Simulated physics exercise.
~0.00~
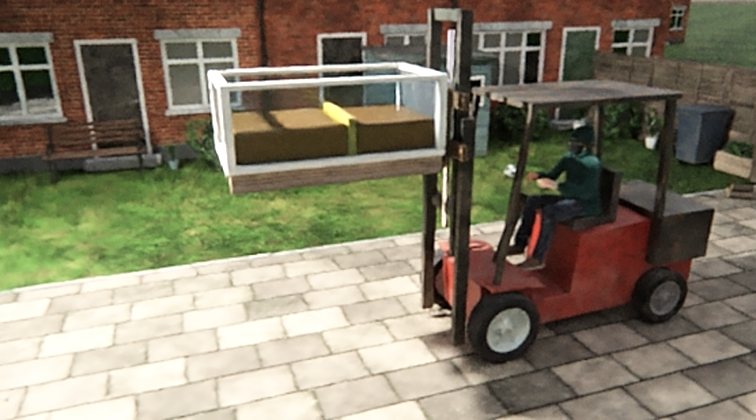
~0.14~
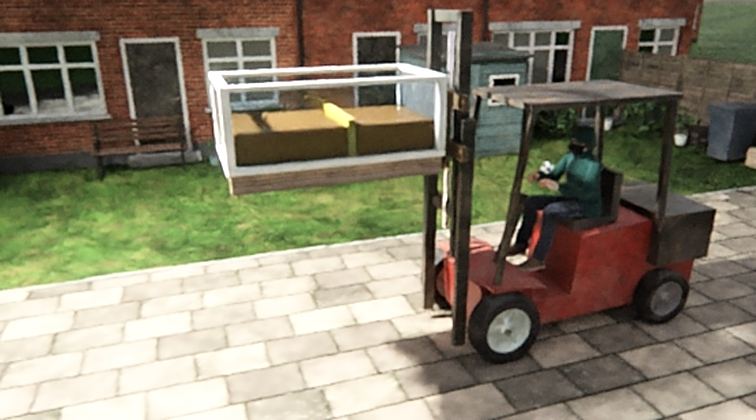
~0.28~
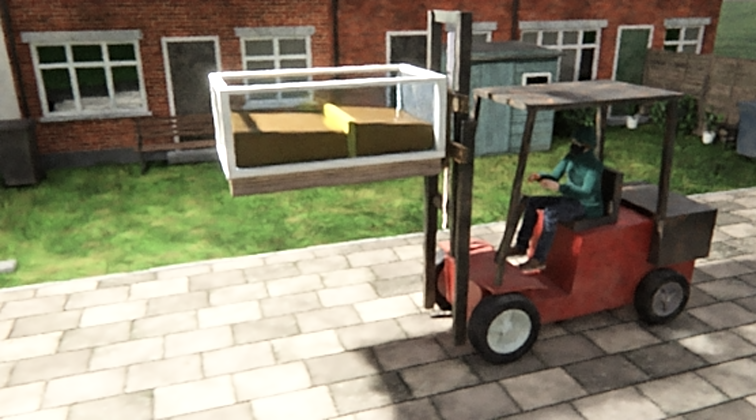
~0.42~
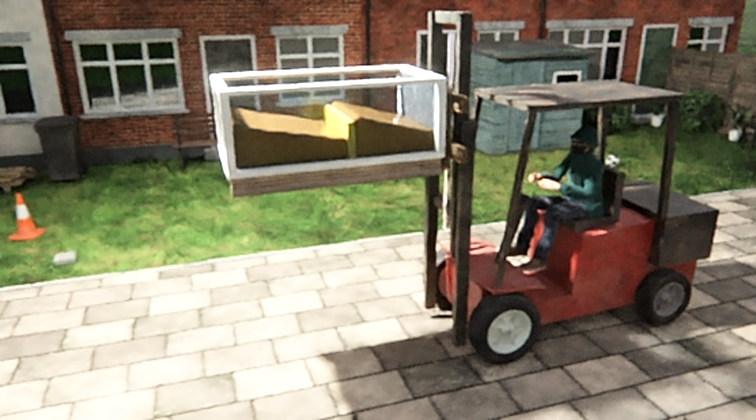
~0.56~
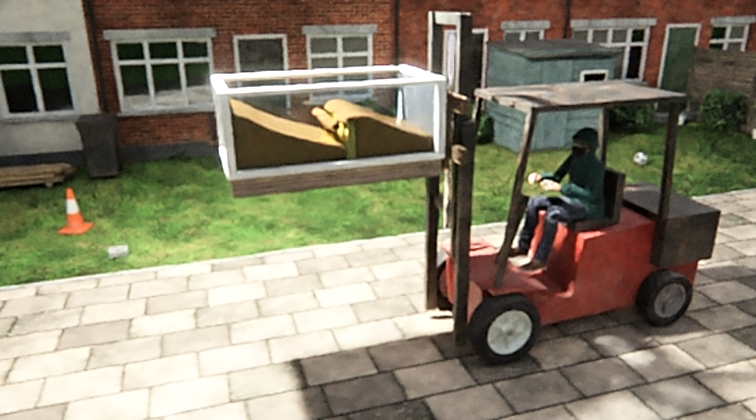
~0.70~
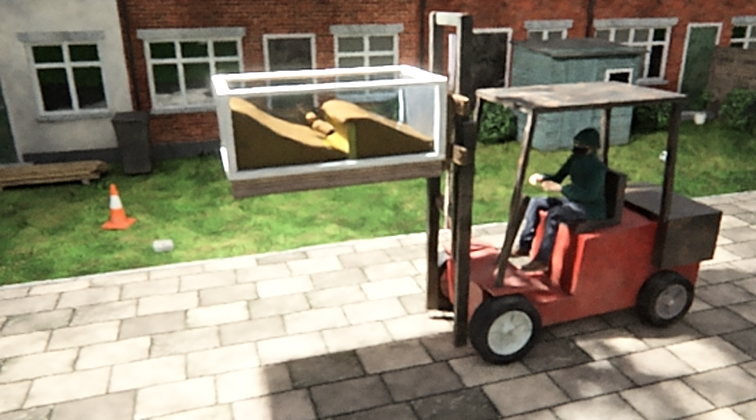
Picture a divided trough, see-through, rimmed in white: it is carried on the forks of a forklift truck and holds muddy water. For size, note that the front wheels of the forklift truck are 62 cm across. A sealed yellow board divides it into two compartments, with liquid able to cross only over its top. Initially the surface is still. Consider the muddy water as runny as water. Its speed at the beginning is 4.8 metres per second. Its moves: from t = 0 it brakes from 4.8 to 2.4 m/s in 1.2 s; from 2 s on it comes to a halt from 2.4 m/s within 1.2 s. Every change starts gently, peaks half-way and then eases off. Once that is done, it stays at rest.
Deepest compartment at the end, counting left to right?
The first one.
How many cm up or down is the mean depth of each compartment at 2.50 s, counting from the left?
Starting on the left, it's 1 up and then 1 down.
Then, 1.50 s in, the compartments hold 25, 21 cm, left to right.
Then, 2.50 s in, the compartments hold 25, 22 cm, left to right.
Then, 3.70 s in, the compartments hold 25, 21 cm, left to right.
Then, 6.18 s in, the compartments hold 25, 22 cm, left to right.
